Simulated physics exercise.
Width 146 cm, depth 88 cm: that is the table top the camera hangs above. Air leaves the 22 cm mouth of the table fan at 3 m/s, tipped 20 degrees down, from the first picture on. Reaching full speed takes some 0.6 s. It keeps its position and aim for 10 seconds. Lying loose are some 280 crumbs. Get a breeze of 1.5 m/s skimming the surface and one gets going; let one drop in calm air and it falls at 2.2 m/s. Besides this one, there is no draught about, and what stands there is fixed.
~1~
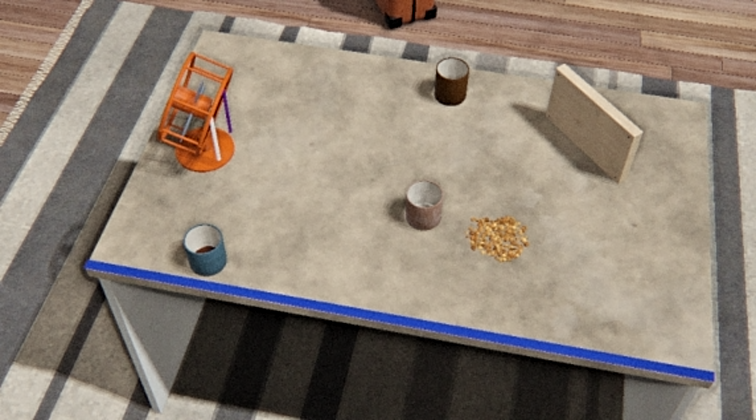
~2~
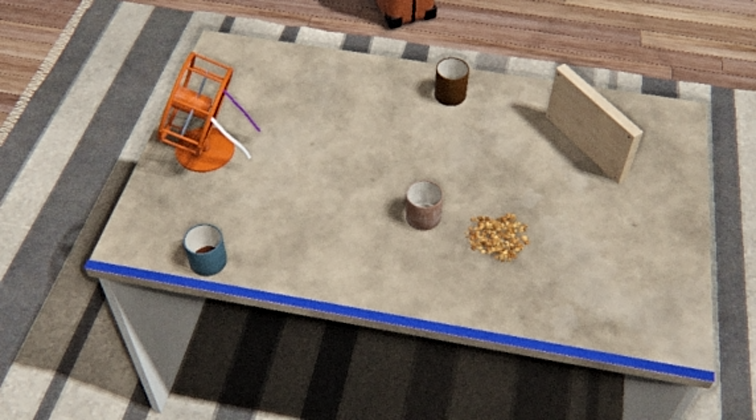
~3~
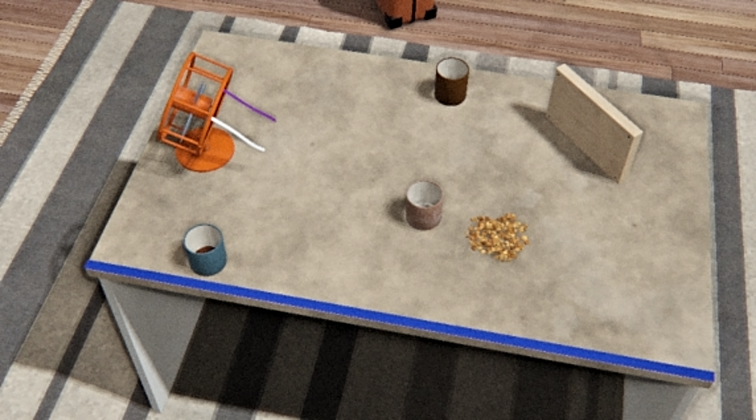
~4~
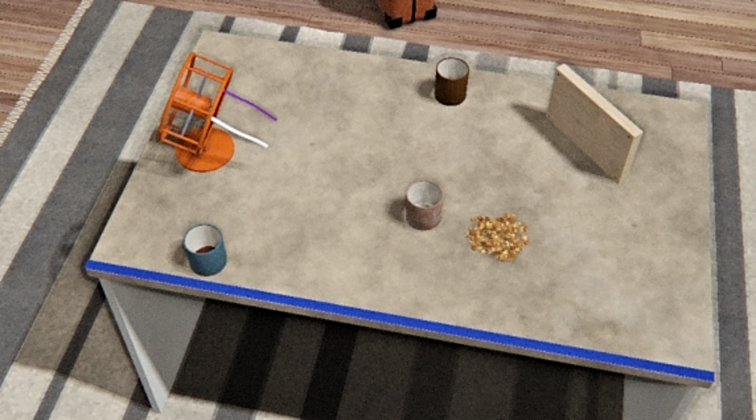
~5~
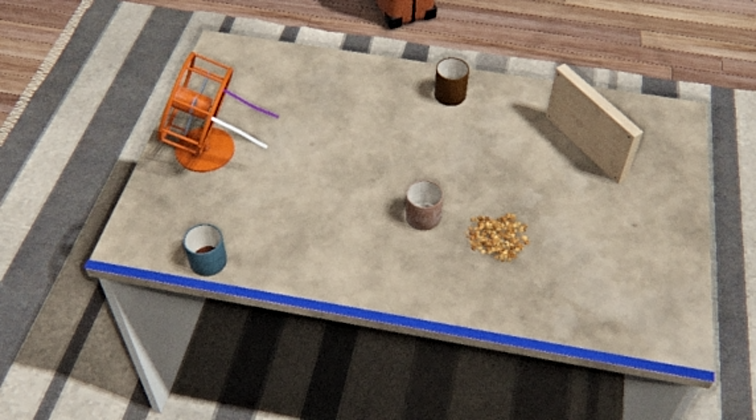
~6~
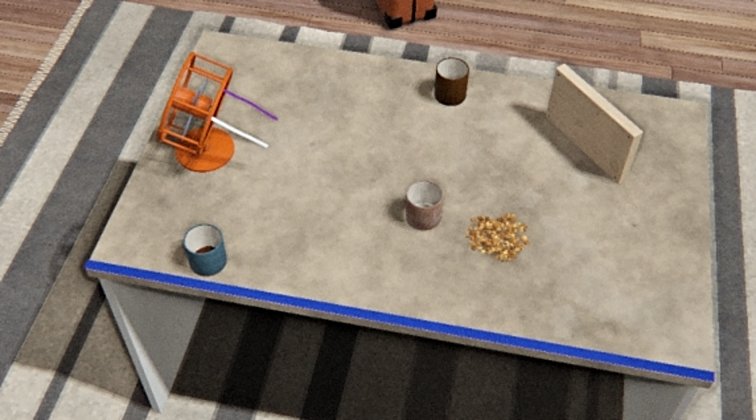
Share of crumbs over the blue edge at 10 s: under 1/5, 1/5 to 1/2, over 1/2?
The portion is smaller than a fifth.
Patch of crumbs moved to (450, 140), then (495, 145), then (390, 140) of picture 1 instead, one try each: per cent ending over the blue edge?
0 %, 0 %, 0 %.
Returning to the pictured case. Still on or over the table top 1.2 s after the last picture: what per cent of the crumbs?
I reckon some 100 %.
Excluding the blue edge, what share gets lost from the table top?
10 %.
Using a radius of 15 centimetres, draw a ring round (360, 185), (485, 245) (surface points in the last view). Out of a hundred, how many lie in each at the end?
First spot about 0 %, second about 90 %.
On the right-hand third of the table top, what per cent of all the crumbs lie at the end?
Roughly 25 in a hundred.
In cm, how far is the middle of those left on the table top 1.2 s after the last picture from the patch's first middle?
About 0 cm.
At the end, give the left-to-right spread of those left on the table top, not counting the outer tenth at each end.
20 centimetres or so.
Then, 1.2 s after the last picture, 0 % are over the blue edge; the middle of those still in play is near (498, 239); 10 % have settled or left.
Then, 2.4 s after the last picture, 0 % are over the blue edge; the middle of those still in play is near (498, 239); 15 % have settled or left.
Then, 4.7 s after the last picture, 0 % are over the blue edge; the middle of those still in play is near (498, 239); 24 % have settled or left.
Then, 9.2 s after the last picture, at the end, 0 % are over the blue edge; the middle of those still in play is near (498, 239).
